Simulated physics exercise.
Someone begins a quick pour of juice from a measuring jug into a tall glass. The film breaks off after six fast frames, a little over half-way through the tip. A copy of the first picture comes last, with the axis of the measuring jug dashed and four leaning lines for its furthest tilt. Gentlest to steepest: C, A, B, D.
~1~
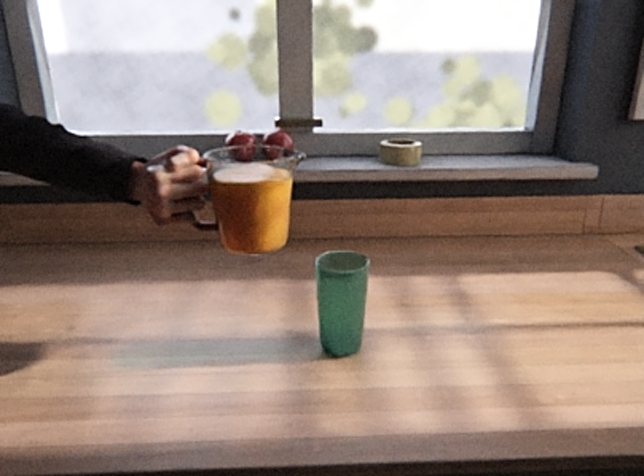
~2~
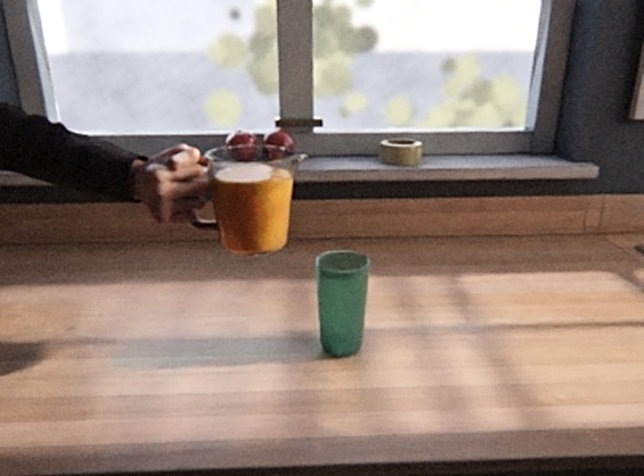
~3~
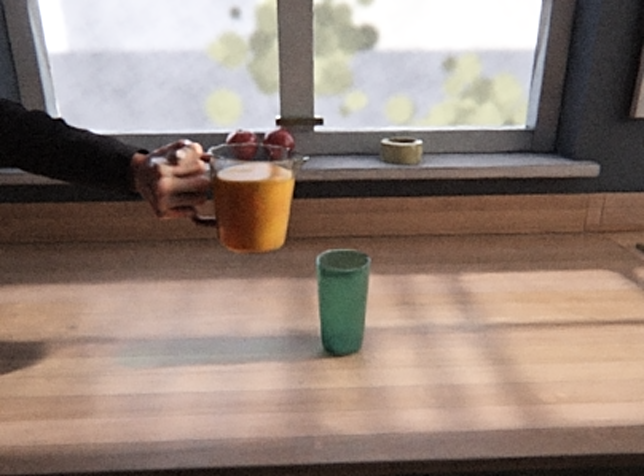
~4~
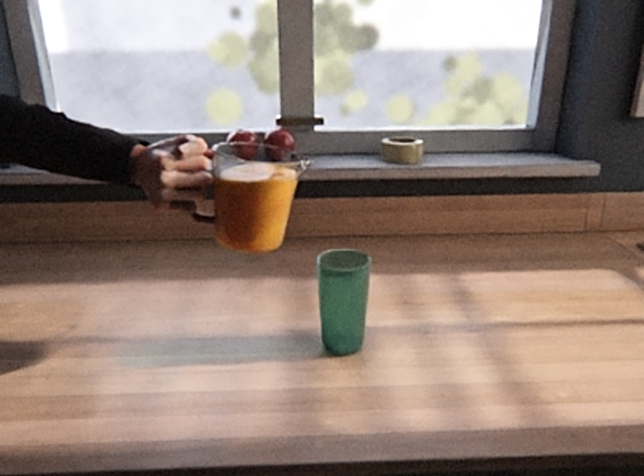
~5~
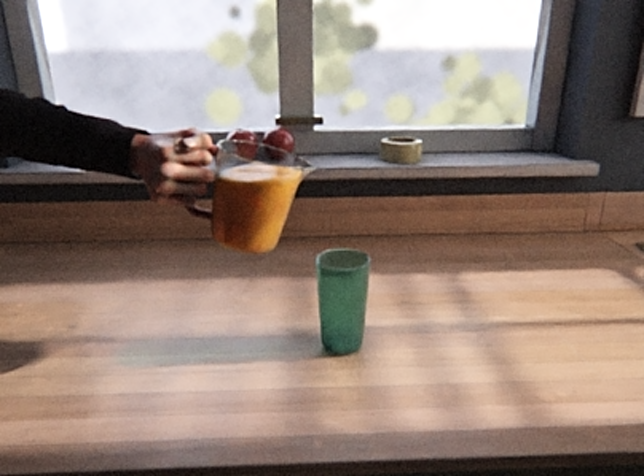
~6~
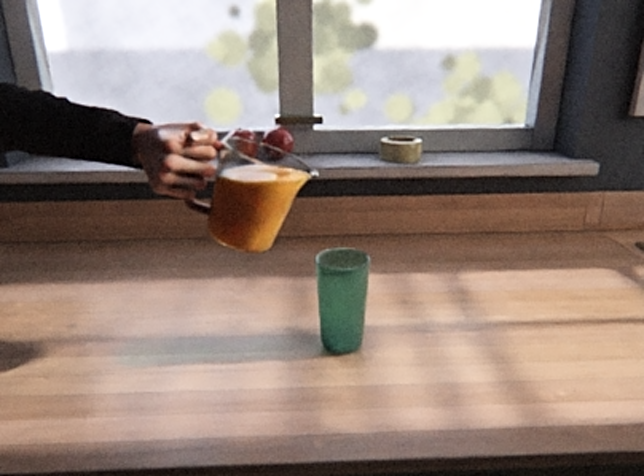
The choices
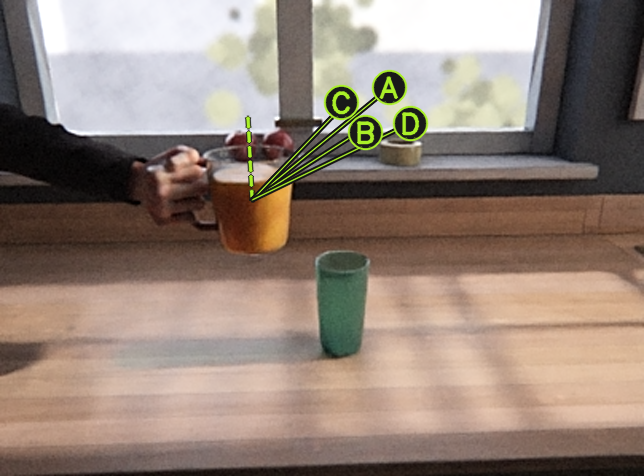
A hand in a dark sleeve, reaching in from the left, holds a clear glass jug of orange juice above a wooden counter, seen from the front by a still camera. A tall green glass stands below and to the right, with dark red fruit and a yellowish ring on the windowsill behind. The hand first holds the jug upright, then gradually tilts it rightward, with no juice leaving it.
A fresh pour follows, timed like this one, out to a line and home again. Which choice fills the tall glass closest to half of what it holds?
I would pick line A.
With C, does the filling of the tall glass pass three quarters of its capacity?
No, it does not.
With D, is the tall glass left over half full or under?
Over half.
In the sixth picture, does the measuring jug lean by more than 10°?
Yes.
On the marked copy, A at (376, 98); B at (348, 138); C at (331, 117); D at (395, 130).
With A, the tall glass ends with about 47 % of what it can hold.
With B, the tall glass ends with about 66 % of what it can hold.
With C, the tall glass ends with about 33 % of what it can hold.
With D, the tall glass ends with about 85 % of what it can hold.
